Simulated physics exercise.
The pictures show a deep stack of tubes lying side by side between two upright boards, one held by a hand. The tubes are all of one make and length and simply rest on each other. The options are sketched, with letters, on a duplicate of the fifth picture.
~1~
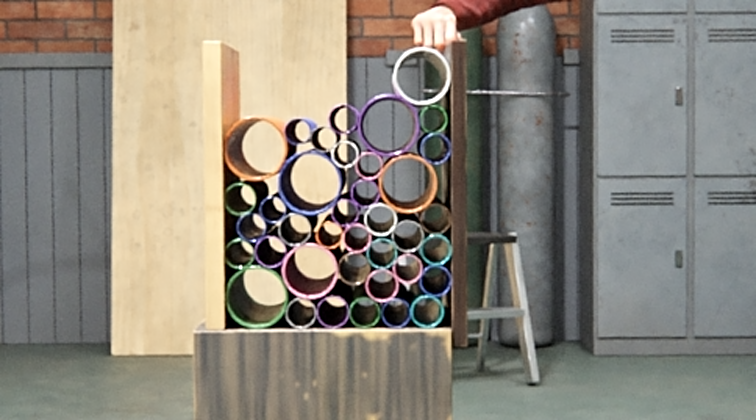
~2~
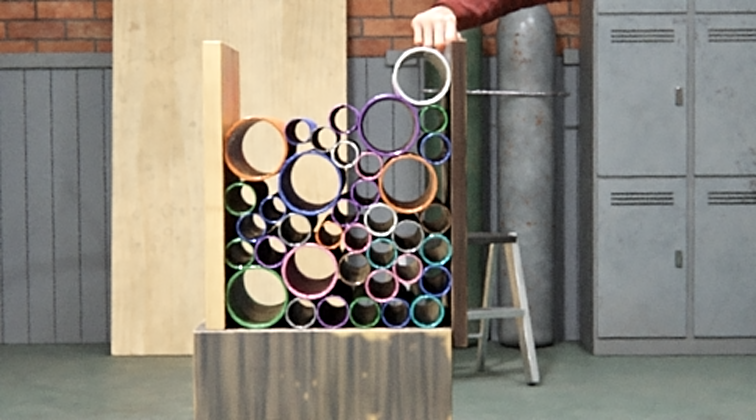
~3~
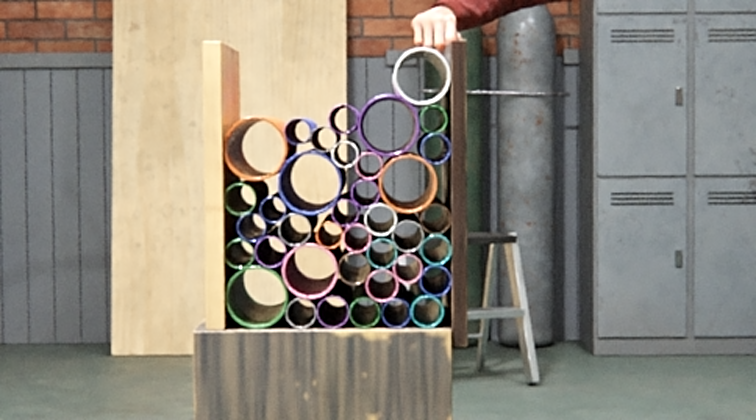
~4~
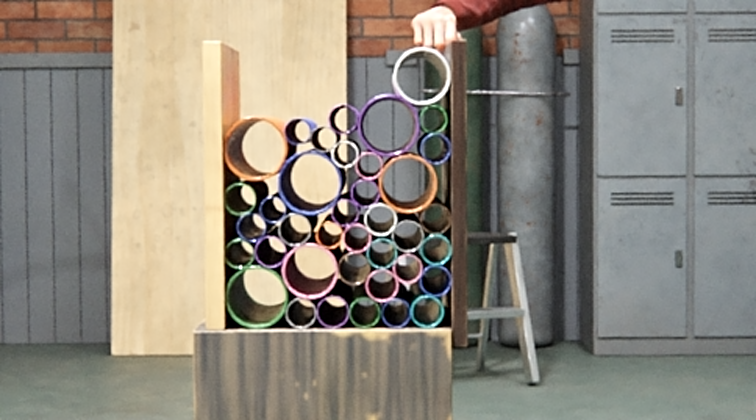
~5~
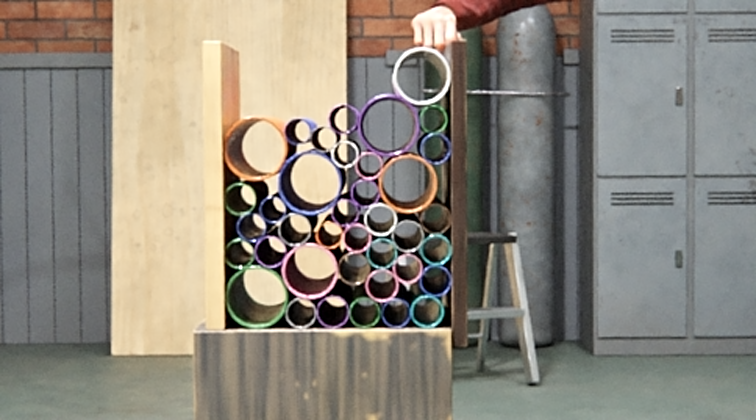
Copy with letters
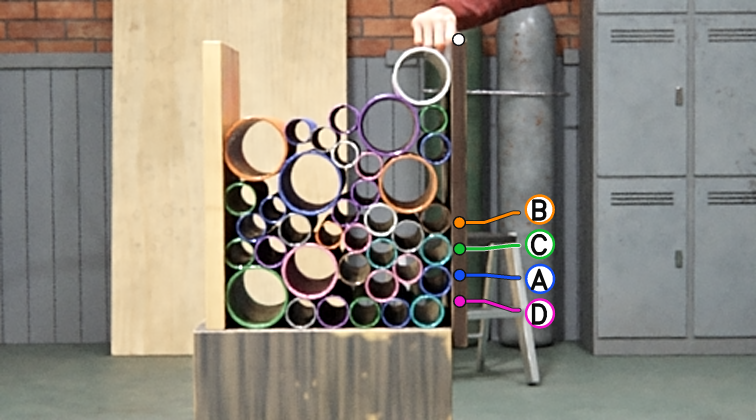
A hand holds a white tube atop stacked colourful tubes between two boards, barely moving.
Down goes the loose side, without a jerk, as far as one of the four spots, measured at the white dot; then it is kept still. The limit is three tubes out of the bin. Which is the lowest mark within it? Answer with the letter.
It can be let down to B.
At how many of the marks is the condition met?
The number is one.
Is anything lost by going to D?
At D: Yes.
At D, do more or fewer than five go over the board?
It loses more than five.
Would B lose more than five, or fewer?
Fewer than five.
On the marked copy, A at (460, 275); B at (460, 223); C at (460, 249); D at (460, 301); the white dot at (459, 39).
Taking B. A third of the way, top of the board (451, 117).
Two thirds of the way, top of the board (451, 202).
When it is over, top of the board (451, 222), three out over the board.
As for the rest, A more than three out over the board; C more than three out over the board; D more than three out over the board.
